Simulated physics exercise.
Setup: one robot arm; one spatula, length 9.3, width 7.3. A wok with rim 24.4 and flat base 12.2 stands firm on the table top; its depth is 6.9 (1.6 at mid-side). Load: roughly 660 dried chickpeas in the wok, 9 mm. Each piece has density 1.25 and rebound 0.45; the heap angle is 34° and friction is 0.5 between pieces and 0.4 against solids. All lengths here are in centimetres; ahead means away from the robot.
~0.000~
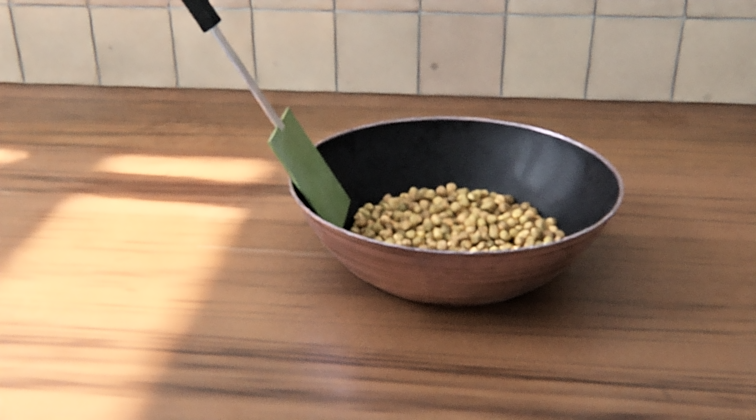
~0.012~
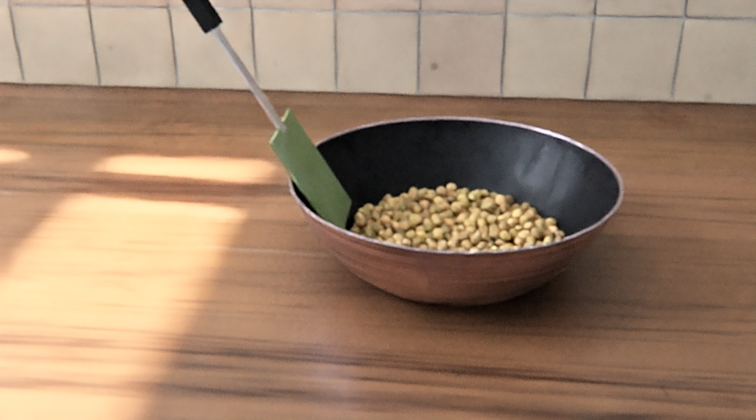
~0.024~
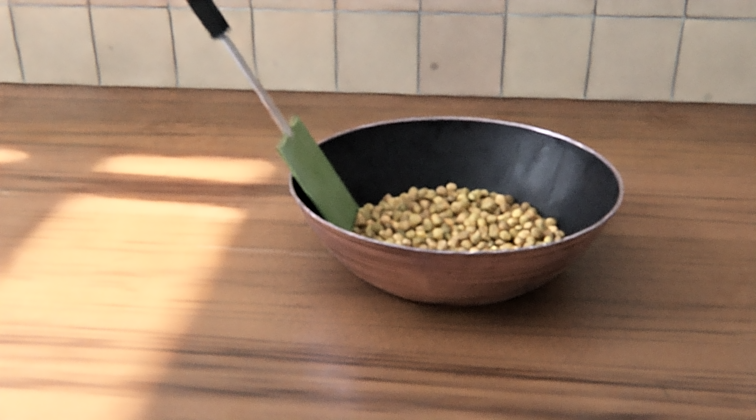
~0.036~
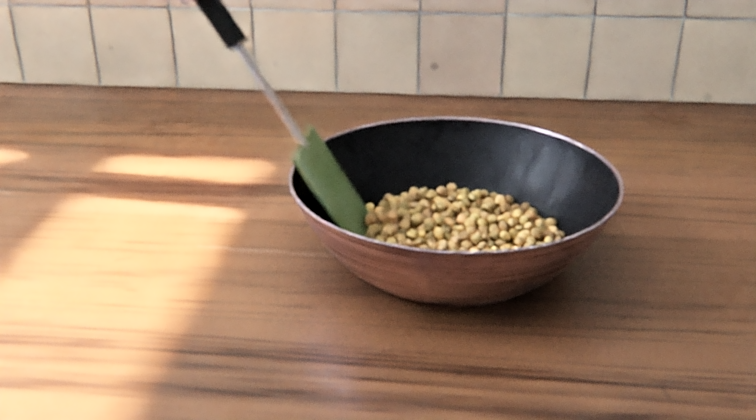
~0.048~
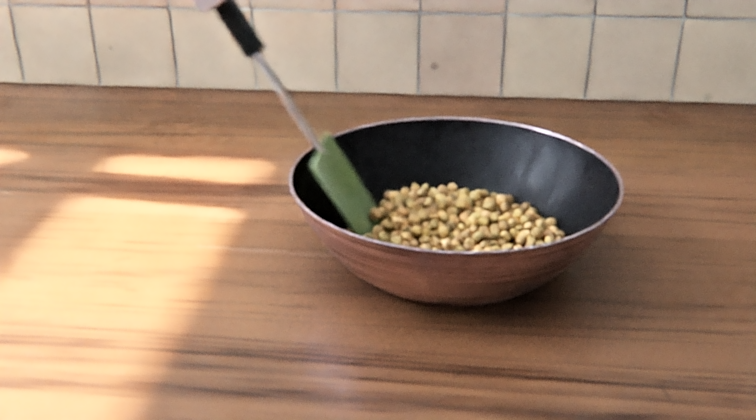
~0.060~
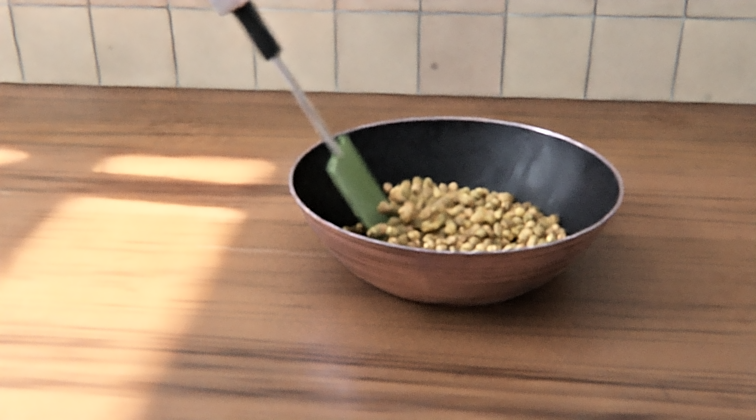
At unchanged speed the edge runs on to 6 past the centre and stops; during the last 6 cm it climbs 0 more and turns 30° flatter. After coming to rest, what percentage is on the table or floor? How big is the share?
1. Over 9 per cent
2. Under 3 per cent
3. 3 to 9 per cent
The answer is 2.
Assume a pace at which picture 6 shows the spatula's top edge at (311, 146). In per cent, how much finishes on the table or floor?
Estimate: Close to 0 %.
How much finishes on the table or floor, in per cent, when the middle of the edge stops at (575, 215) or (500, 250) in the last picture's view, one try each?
Respectively some 35 and 0 percent end on the table or floor.
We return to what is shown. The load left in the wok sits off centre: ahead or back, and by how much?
About 4.5 centimetres ahead.
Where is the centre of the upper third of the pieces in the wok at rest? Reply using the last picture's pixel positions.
It is centred near (557, 216) in the last view.
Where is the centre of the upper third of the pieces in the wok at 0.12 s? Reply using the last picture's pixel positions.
It is centred at roughly (486, 220).
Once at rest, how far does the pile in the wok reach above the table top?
Height at rest: Roughly 6.5 cm.
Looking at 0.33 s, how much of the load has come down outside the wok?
I'd say close to 0 in a hundred.
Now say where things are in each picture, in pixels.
In the first frame, spatula top edge at (278, 124), sloping 59°; upper third of the load around (452, 234), from x 350 to 560, top at y 190; 660 in the wok.
In the second frame, spatula top edge at (280, 125), sloping 59°; upper third of the load around (452, 234), from x 350 to 560, top at y 190.
In the third frame, spatula top edge at (287, 131), sloping 59°; upper third of the load around (452, 234), from x 350 to 560, top at y 190.
In the fourth frame, spatula top edge at (302, 141), sloping 59°; upper third of the load around (453, 233), from x 355 to 560, top at y 190.
In the fifth frame, spatula top edge at (319, 148), sloping 59°; upper third of the load around (446, 232), from x 350 to 560, top at y 190.
In the sixth frame, spatula top edge at (336, 151), sloping 59°; upper third of the load around (449, 228), from x 345 to 560, top at y 185; 660 in the wok.
After 0.09 s, sloping 59°, highest piece 7 above the table; 660 in the wok.
After 0.12 s, sloping 48°, highest piece 8 above the table; 660 in the wok.
After 0.33 s, sloping 29°, highest piece 7 above the table; 658 in the wok, 2 on the table or floor.
After 1.38 s, sloping 29°, highest piece 6 above the table; 658 in the wok, 2 on the table or floor.
At rest, 658 in the wok, 2 on the table or floor. That is 0 % on the table or floor.
